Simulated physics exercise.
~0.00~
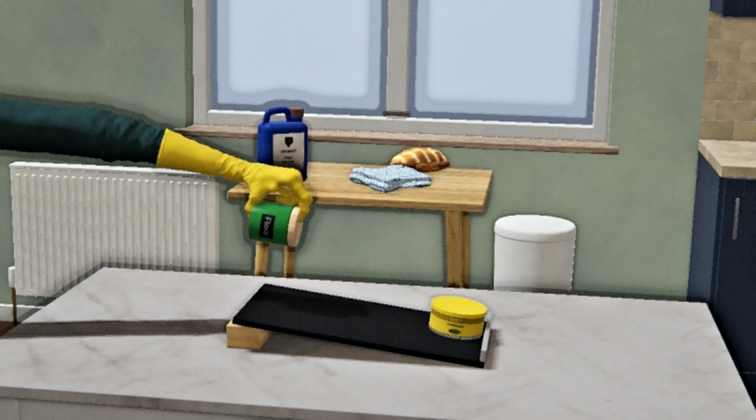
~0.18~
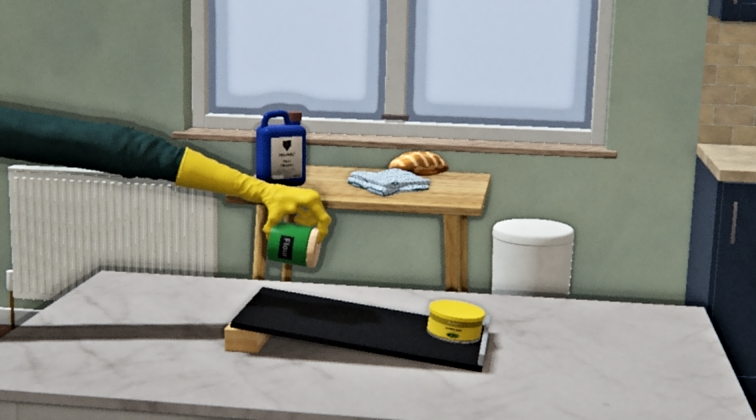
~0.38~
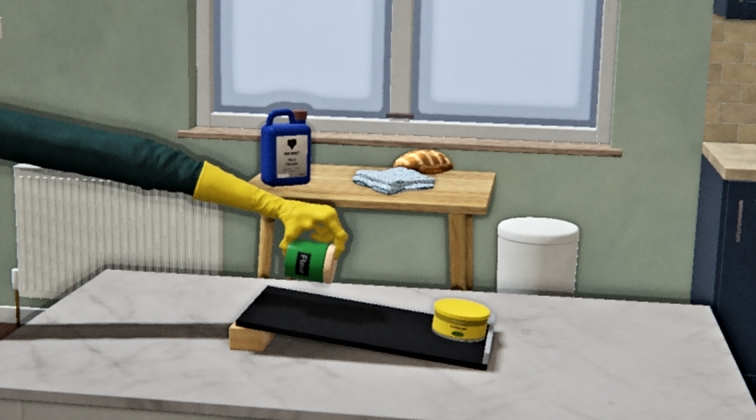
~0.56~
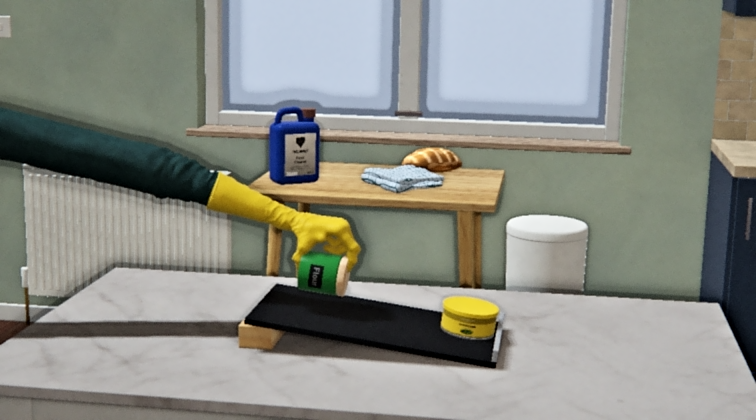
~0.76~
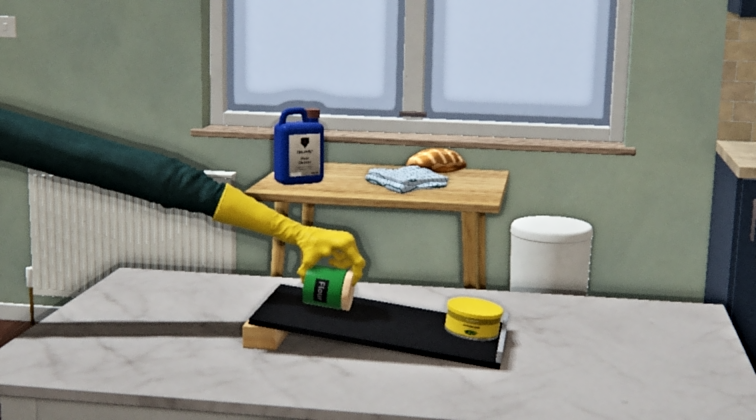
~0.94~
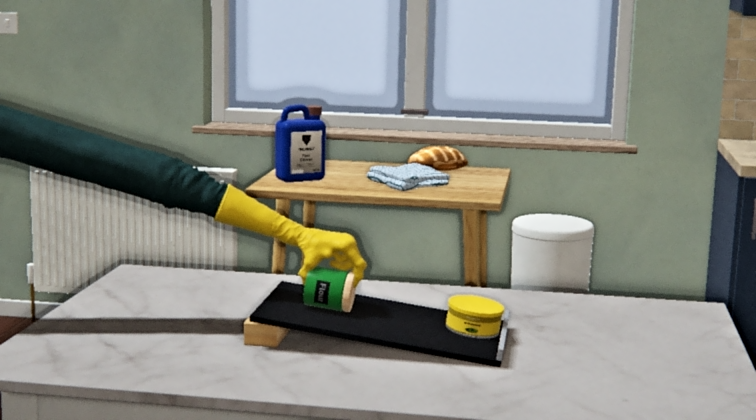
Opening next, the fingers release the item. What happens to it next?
Next, it stays put on the board.
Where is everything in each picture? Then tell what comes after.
Coming down; green jar (276, 223); yellow tub (457, 318), in the first frame.
Coming down; green jar (295, 245); yellow tub (455, 322), in the second frame.
Coming down; green jar (311, 261); yellow tub (460, 320), in the third frame.
Coming down; green jar (324, 273); yellow tub (469, 318), in the fourth frame.
Coming down; green jar (330, 287); yellow tub (473, 319), in the fifth frame.
Set down, still held; green jar (331, 289); yellow tub (474, 317), in the sixth frame.
Around 1.24 s, nothing moves.
Around 1.64 s, green jar resting near (331, 289).
Finally (1.9 s), both still in place. Final places as the last picture's camera would see them, green jar near (331, 289). The green jar stays where it is put.
